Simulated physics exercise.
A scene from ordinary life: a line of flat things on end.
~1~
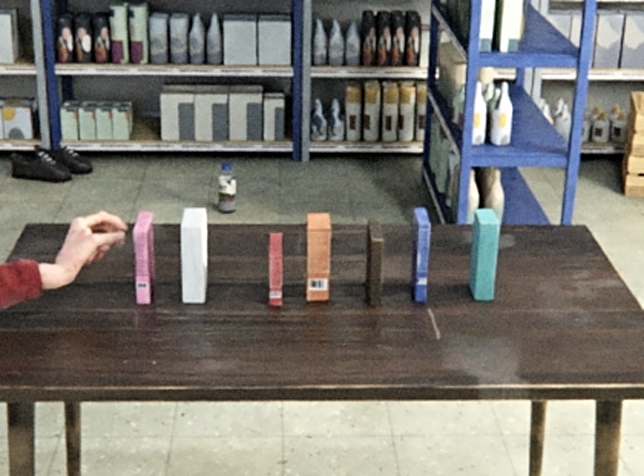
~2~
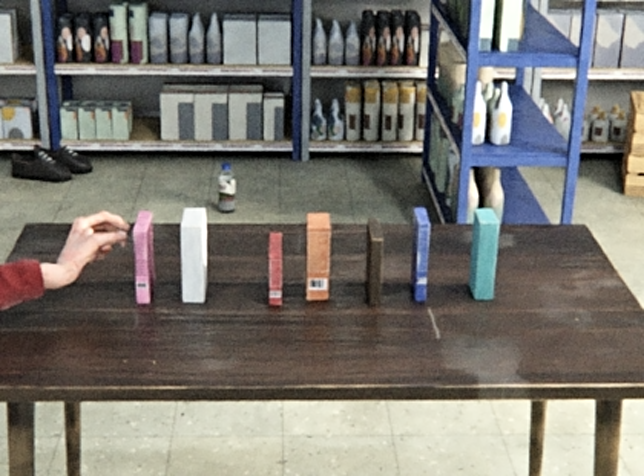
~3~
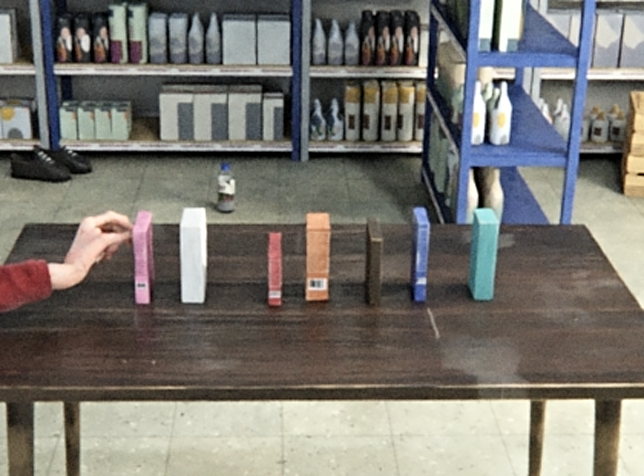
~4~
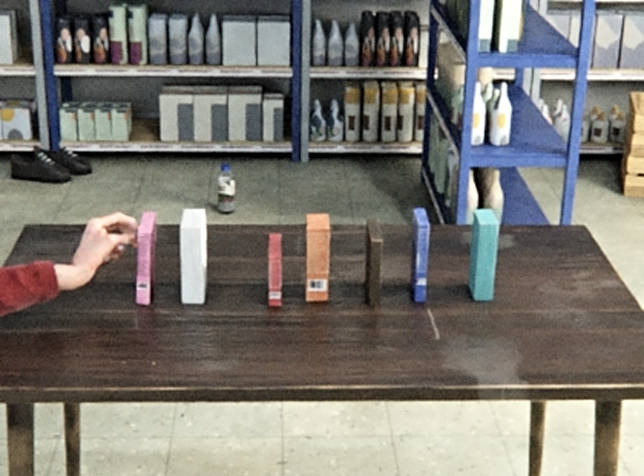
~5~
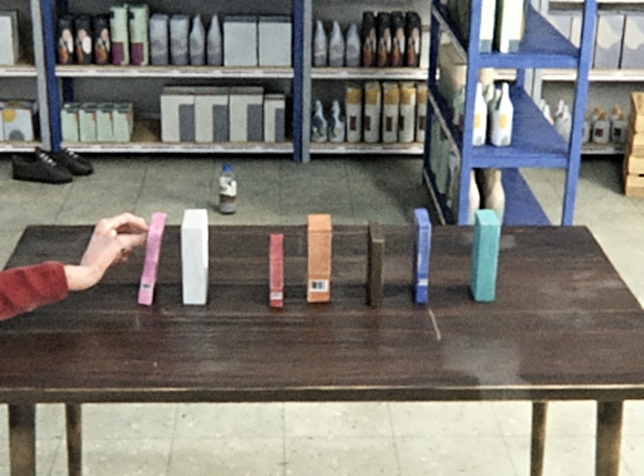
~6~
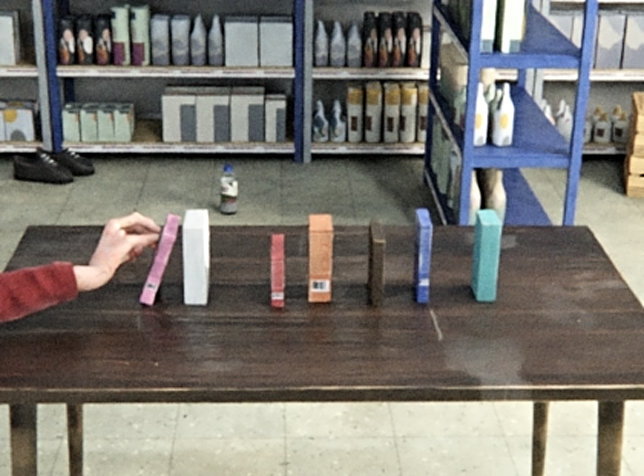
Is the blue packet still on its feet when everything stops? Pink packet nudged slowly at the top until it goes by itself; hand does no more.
Yes, stays vertical.
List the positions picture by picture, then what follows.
The first frame shows blue packet (420, 255); red packet (275, 269).
The second frame shows black board (374, 261); orange packet (317, 257).
The third frame shows red packet (275, 269); white board (193, 255).
The fourth frame shows pink packet 4° over; black board (373, 261); orange packet (317, 258).
The fifth frame shows pink packet 10° over; red packet (276, 270); white board (195, 257).
The sixth frame shows pink packet 20° over; blue packet (422, 256); black board (376, 262).
Then, 0.10 s later than the last frame, pink packet 27° over.
Then, 0.30 s later than the last frame, pink packet 25° over.
Then, 0.70 s later than the last frame, blue packet resting near (422, 256).
When it is over, all 5 as before. End places, in pixels of the last picture, blue packet near (422, 256).
